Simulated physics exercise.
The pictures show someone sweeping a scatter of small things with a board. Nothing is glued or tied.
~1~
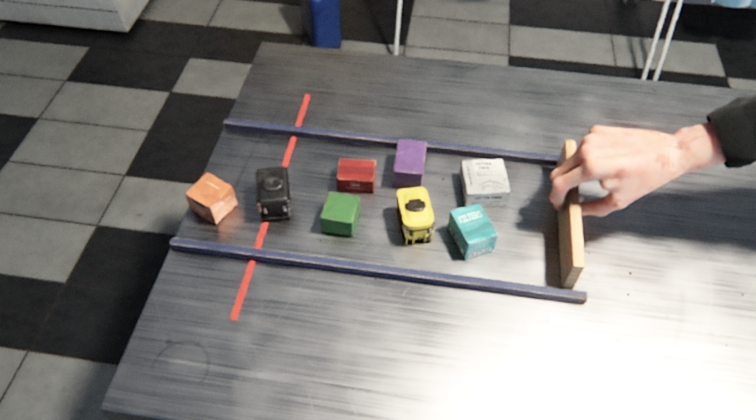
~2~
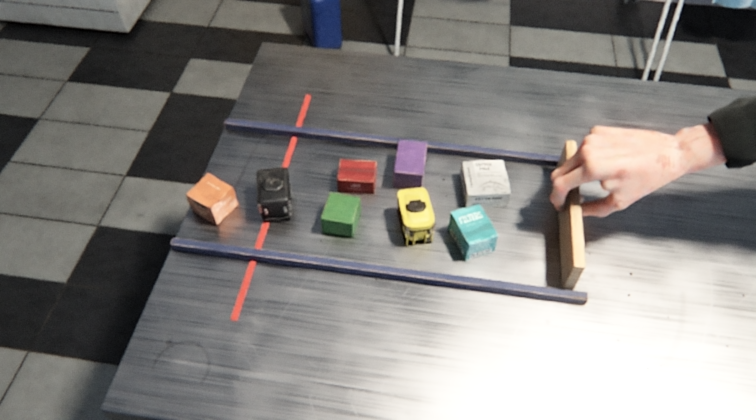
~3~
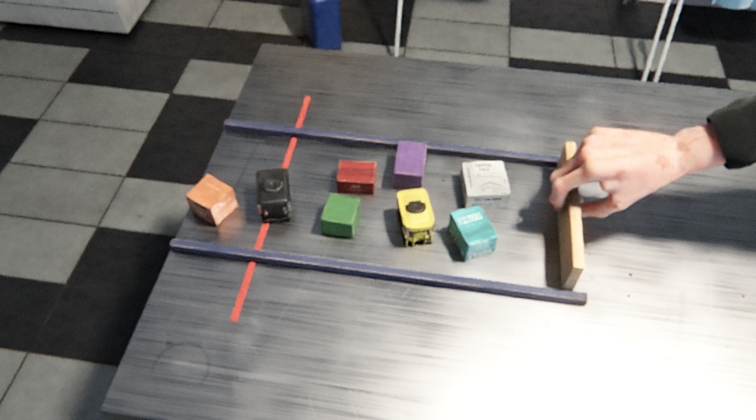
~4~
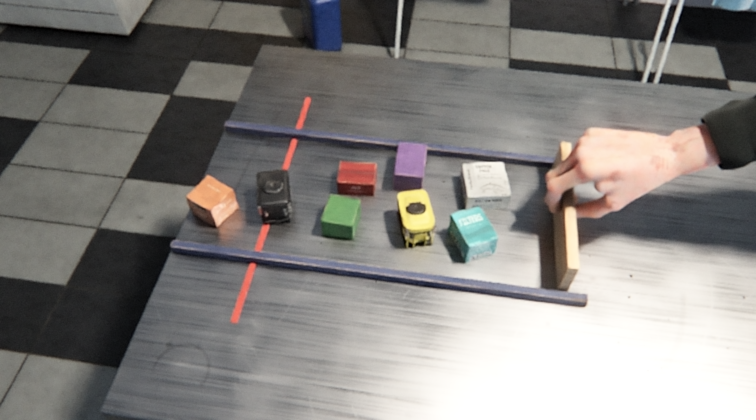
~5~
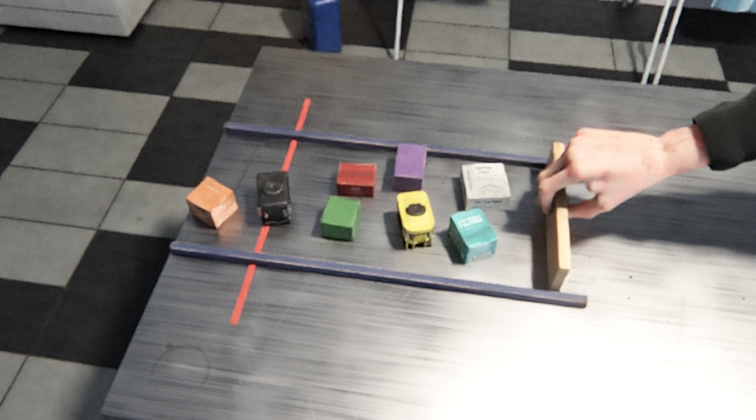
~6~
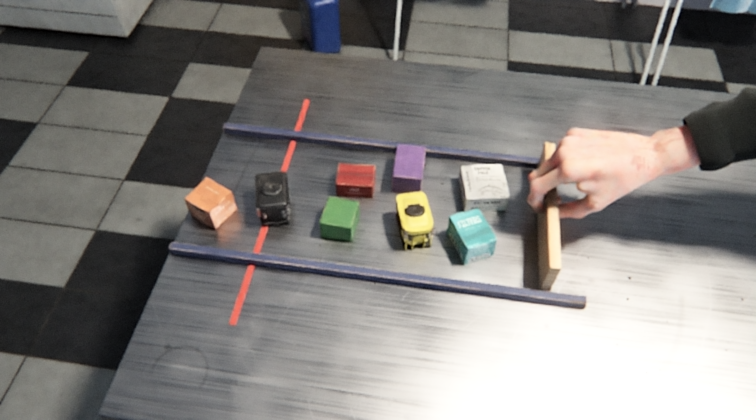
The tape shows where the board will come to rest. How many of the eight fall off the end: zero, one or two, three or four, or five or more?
In the end the number that fall off is three or four.
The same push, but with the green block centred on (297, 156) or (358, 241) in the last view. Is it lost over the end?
Place by place, it tumbles off; stays on.
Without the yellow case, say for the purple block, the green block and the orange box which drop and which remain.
The purple block is kept; the green block holds on; the orange box is lost.
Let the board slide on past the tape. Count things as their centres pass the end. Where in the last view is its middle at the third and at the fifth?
At (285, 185) for the third, at (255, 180) for the fifth.
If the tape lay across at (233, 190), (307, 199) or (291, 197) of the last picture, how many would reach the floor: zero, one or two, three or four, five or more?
Taking them in turn, more than four; just one or two; just one or two.
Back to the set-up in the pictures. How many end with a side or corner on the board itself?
2 of them.
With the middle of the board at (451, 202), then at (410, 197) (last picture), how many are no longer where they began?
The counts are 4 and 6.
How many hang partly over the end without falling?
It comes to 1.
Soon after, none off yet; orange box at rest near (211, 204); black case at rest near (274, 199); green block at rest near (340, 219).
Then, none off yet; orange box at rest near (211, 204); black case moving near (270, 198); green block moved about its own width near (302, 215).
Further on, none off yet; orange box tipped well over near (164, 211); black case moved about its own width near (205, 188); green block moved well along near (230, 206).
At rest, the number that fall off is three or four; fallen, red box, black case and orange box.
